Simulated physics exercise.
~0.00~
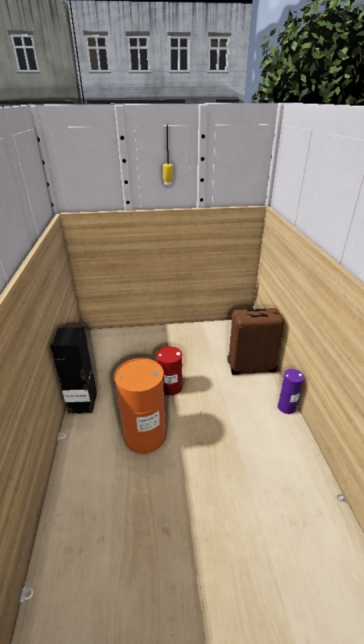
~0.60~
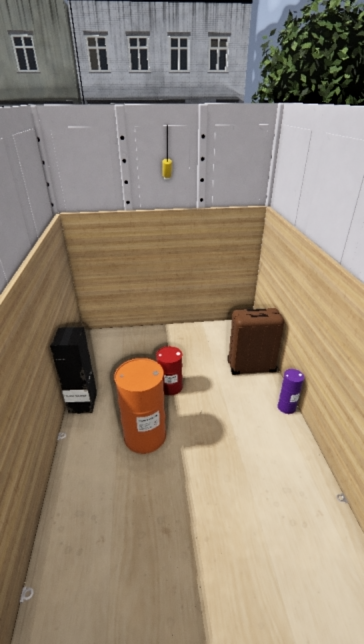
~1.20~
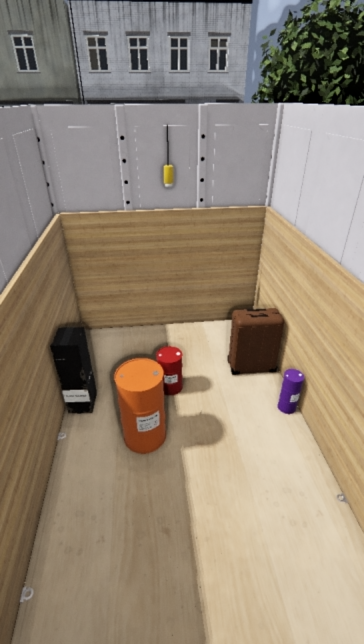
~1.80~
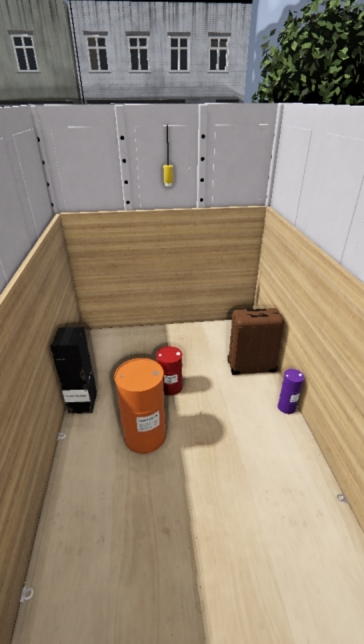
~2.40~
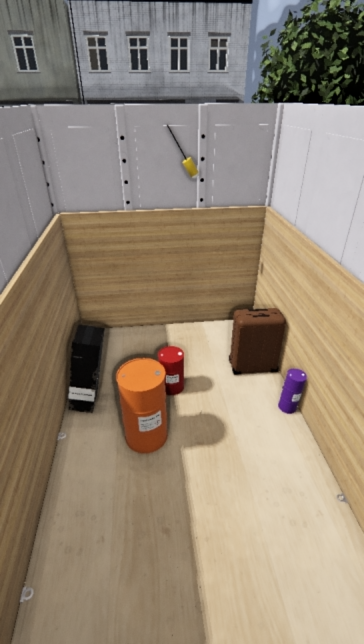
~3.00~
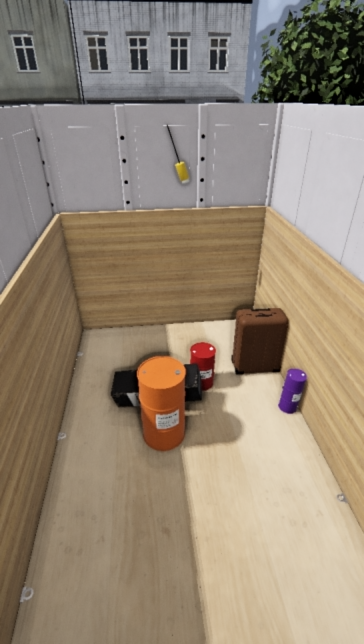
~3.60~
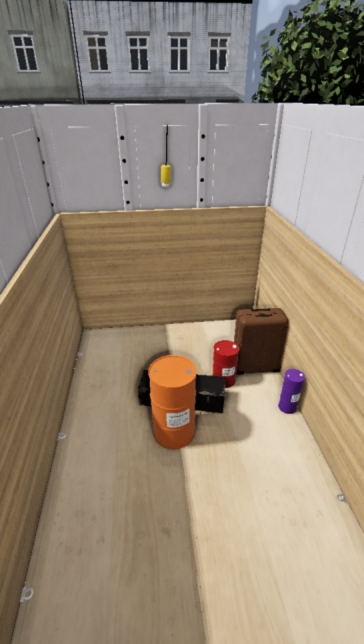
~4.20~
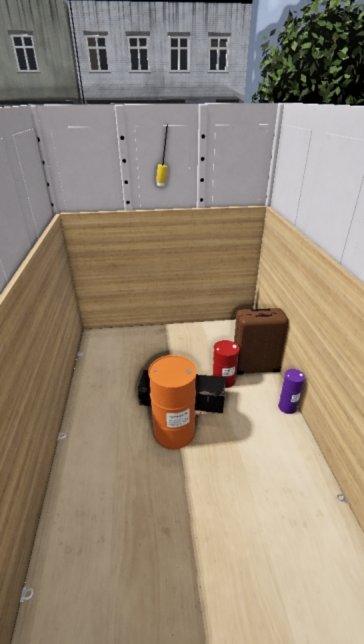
To begin with, an orange drum, a red canister, a tall black box, a brown case and a purple canister stand in a wood-lined van bay, while a yellow lamp hangs from its cord at the far end. The lamp then swings to the right and the black box leans that way. The box topples onto its side behind the drum, as the drum and red canister slide right, still upright. The lamp swings back, and everything settles with the box lying down, the red canister close to the case, and the purple canister still in its place.
